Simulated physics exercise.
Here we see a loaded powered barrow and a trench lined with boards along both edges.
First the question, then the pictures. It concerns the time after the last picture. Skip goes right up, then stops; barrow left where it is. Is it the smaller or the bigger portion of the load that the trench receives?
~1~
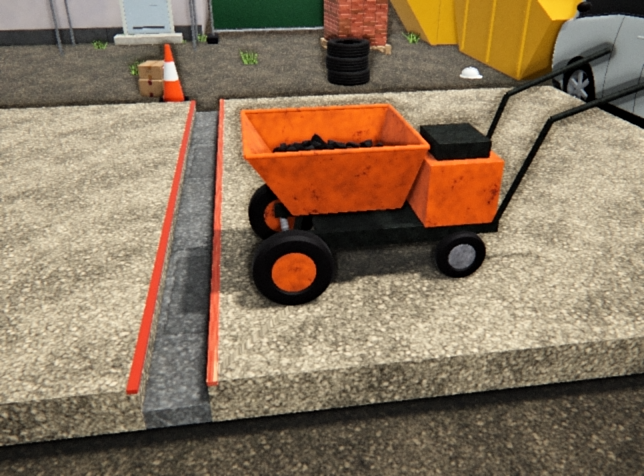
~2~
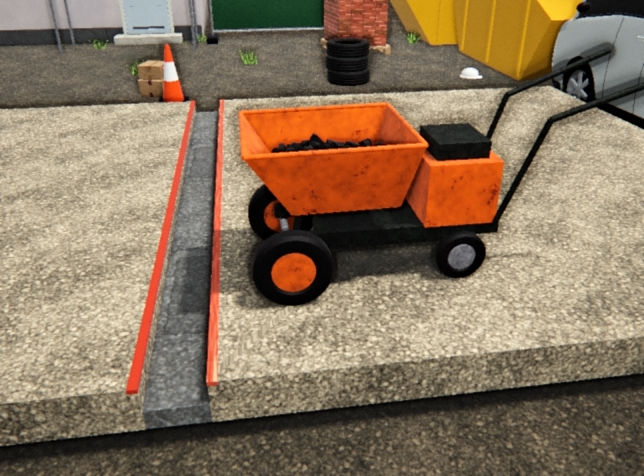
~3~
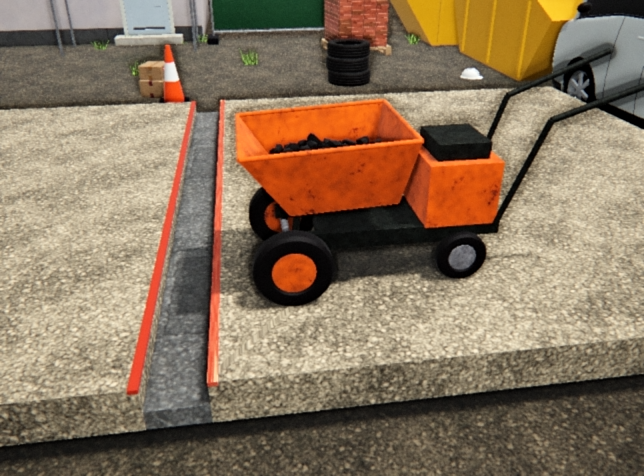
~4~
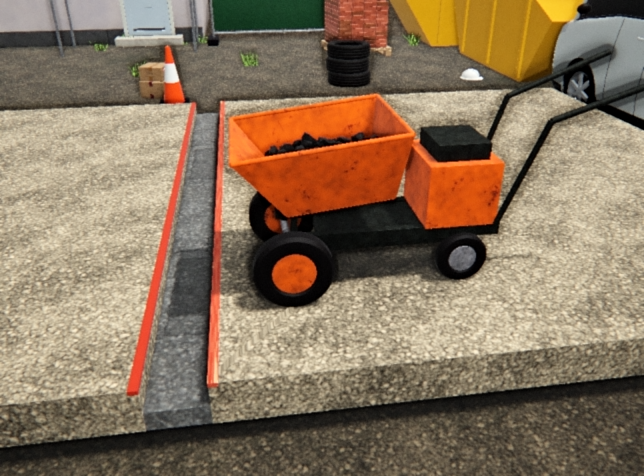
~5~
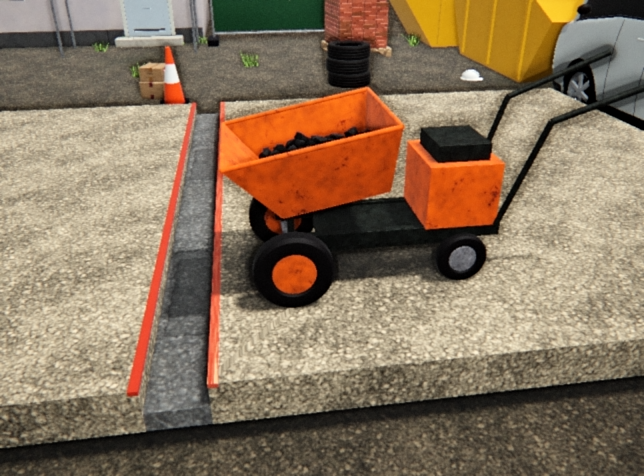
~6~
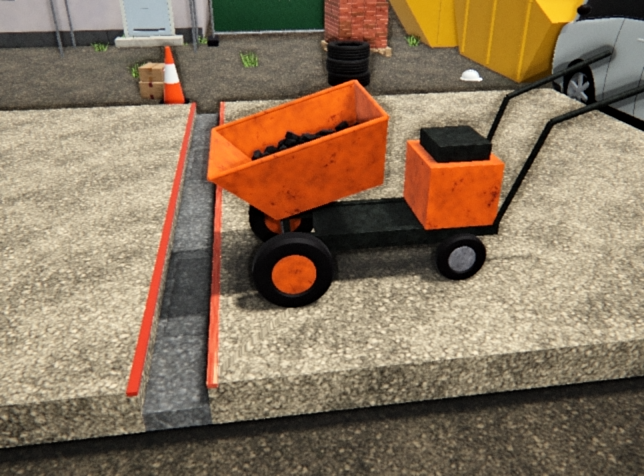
The load ends chiefly outside the trench.
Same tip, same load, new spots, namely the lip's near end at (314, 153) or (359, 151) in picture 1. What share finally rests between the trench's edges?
In turn 80 and 40 in a hundred.
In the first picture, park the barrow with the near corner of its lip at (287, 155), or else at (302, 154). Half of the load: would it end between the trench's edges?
First spot the bulk of it, second spot the bulk of it.
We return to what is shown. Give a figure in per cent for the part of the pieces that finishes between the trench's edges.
It works out to roughly 25 percent of the load.
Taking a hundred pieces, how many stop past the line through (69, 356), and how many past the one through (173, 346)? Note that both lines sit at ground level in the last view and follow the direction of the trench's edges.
About 20 and 70 %.
Shortly afterwards, skip tipped steeply; the whole lot in the skip.
Next, skip tipped right over; the bulk in the skip; only a few in or heaped over the trench; a little beyond it.
Some moments later, skip tipped right over; near a quarter in the skip; near a quarter in or heaped over the trench; near half beyond it.
In the end, skip tipped right over; near a quarter in the skip; near a quarter in or heaped over the trench; near half beyond it.
